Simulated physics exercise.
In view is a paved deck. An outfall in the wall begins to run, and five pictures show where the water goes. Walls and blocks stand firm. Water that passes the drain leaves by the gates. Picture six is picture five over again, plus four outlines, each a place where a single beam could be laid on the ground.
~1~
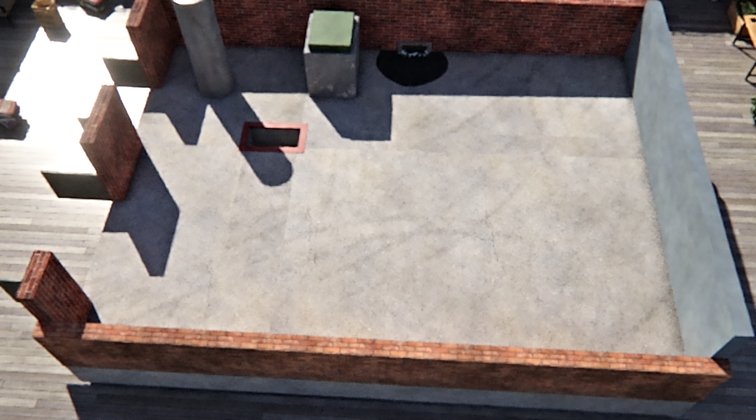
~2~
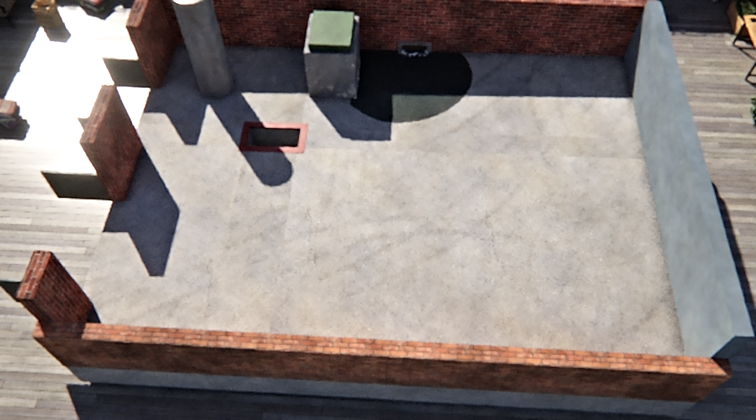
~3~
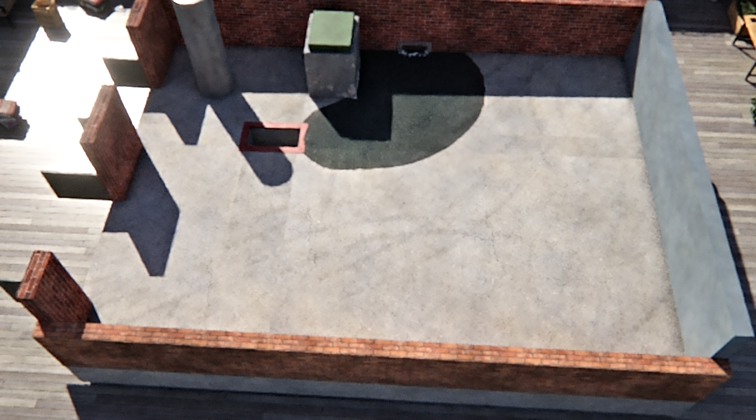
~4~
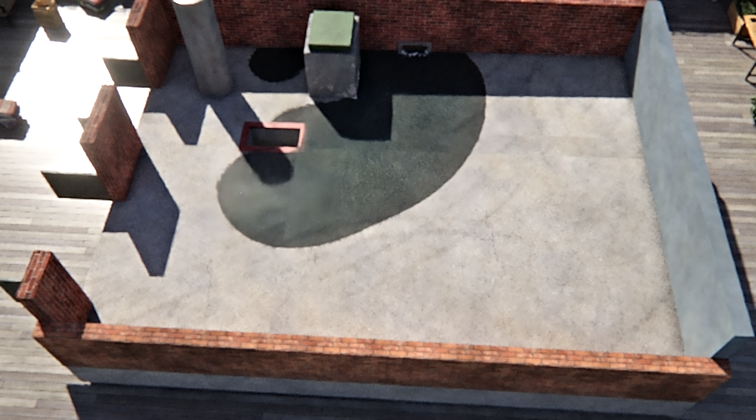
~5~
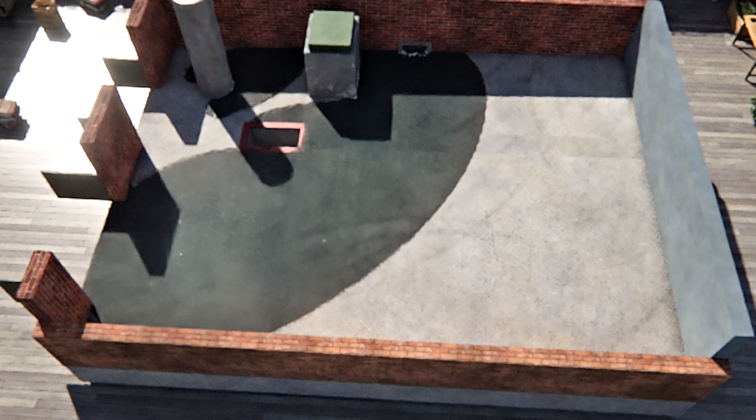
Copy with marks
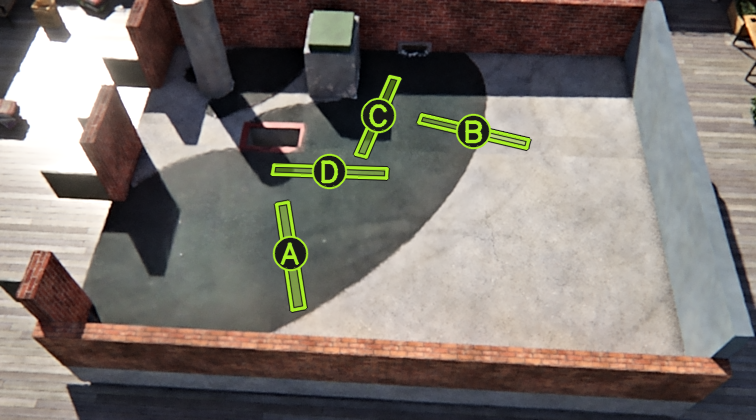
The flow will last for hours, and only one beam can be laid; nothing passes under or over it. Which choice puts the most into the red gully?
Spot D does it best.
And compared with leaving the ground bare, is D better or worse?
It is better.
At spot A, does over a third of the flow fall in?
No, it does not.
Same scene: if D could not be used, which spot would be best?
B.
On the marked copy, A from (282, 203) to (298, 308); B from (420, 118) to (527, 144); C from (360, 155) to (394, 77); D from (273, 169) to (386, 173).
With A, about 14 % of the stream goes into the red gully, about 86 % out by the gates.
With B, about 27 % of the stream goes into the red gully, about 72 % out by the gates.
With C, about 9 % of the stream goes into the red gully, about 91 % out by the gates.
With D, about 50 % of the stream goes into the red gully, about 50 % out by the gates.
